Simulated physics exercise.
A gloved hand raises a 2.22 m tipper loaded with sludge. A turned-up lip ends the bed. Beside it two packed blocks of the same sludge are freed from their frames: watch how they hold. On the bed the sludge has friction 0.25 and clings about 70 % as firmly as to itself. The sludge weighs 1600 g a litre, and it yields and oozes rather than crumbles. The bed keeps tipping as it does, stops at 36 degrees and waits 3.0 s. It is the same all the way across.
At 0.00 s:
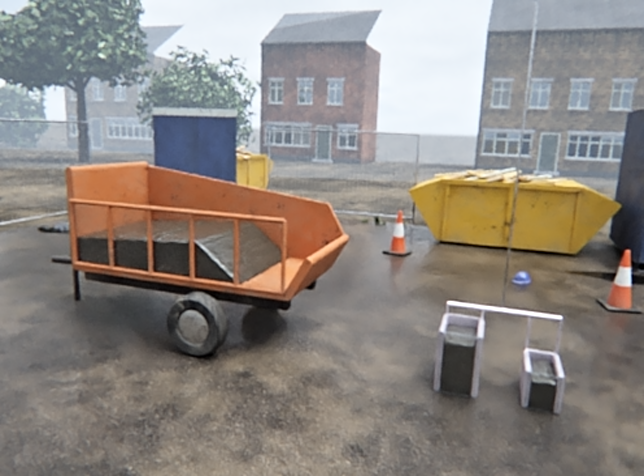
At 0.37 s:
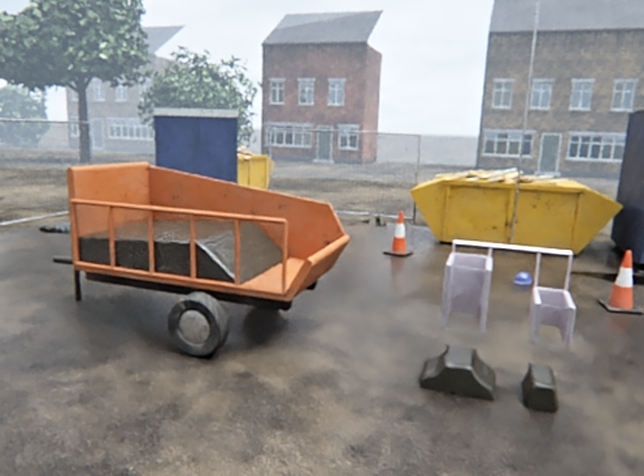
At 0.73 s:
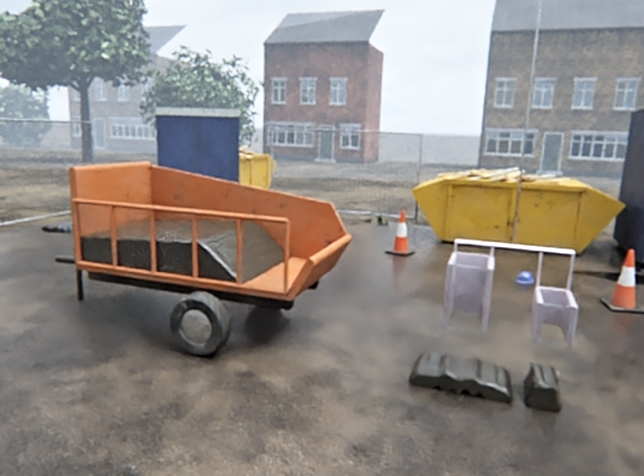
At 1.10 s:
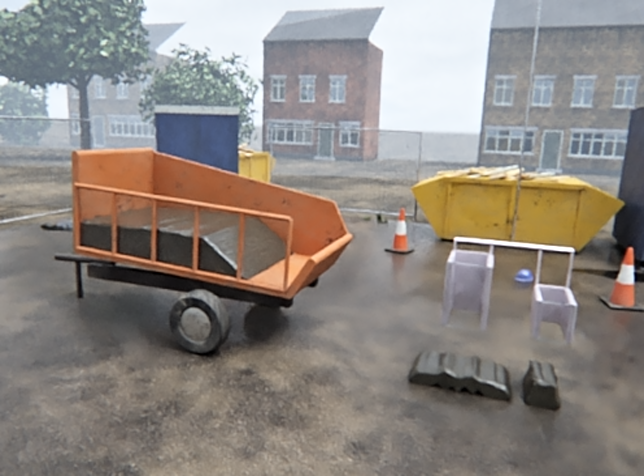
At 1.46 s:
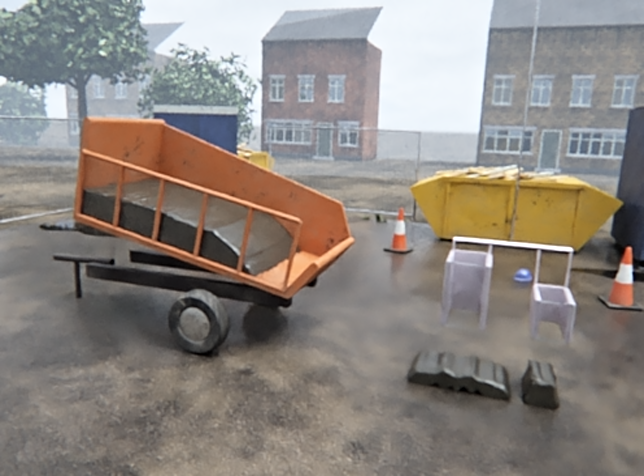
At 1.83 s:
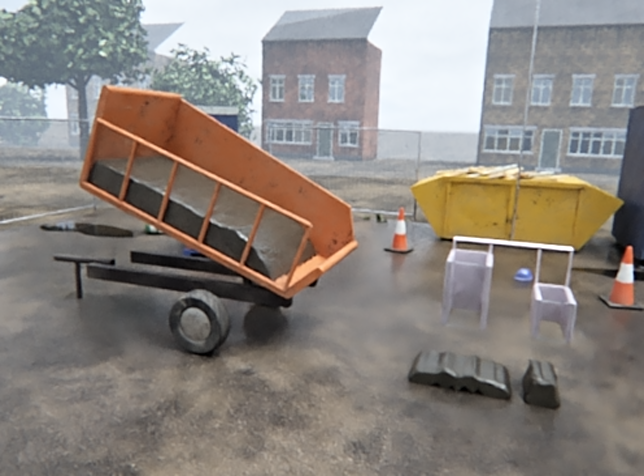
Orange trailer standing beside two dark sludge blocks sagging as their moulds come off, then its bed tilting up at the left.
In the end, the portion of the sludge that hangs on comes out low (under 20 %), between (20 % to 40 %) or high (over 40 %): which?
Expect between, that is 20 % to 40 %.
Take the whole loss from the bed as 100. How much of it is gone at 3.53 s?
About 90 %.
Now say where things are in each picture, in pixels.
Top of the high end at (72, 172), tilt 0 degrees; leading edge of the sludge at (238, 284); blocks stand 43 cm, 24 cm (left to right), in the first picture.
Top of the high end at (73, 172), tilt 0 degrees; leading edge of the sludge at (238, 285); blocks stand 26 cm, 21 cm (left to right), in the second picture.
Top of the high end at (75, 171), tilt 0 degrees; leading edge of the sludge at (240, 284); blocks stand 17 cm, 21 cm (left to right), in the third picture.
Top of the high end at (78, 155), tilt 3 degrees; leading edge of the sludge at (244, 280); blocks stand 17 cm, 21 cm (left to right), in the fourth picture.
Top of the high end at (90, 122), tilt 12 degrees; leading edge of the sludge at (253, 276); blocks stand 17 cm, 21 cm (left to right), in the fifth picture.
Top of the high end at (108, 91), tilt 21 degrees; leading edge of the sludge at (272, 280); blocks stand 17 cm, 21 cm (left to right), in the sixth picture.
After 2.33 s, the tilt is 33 degrees and 100 % is on the bed.
After 2.93 s, the tilt is 36 degrees and 73 % is on the bed.
After 3.53 s, the tilt is 36 degrees and 34 % is on the bed.
After 4.12 s, the tilt is 36 degrees and 30 % is on the bed.
After 5.62 s, at the end, the tilt is 36 degrees and 30 % is on the bed.
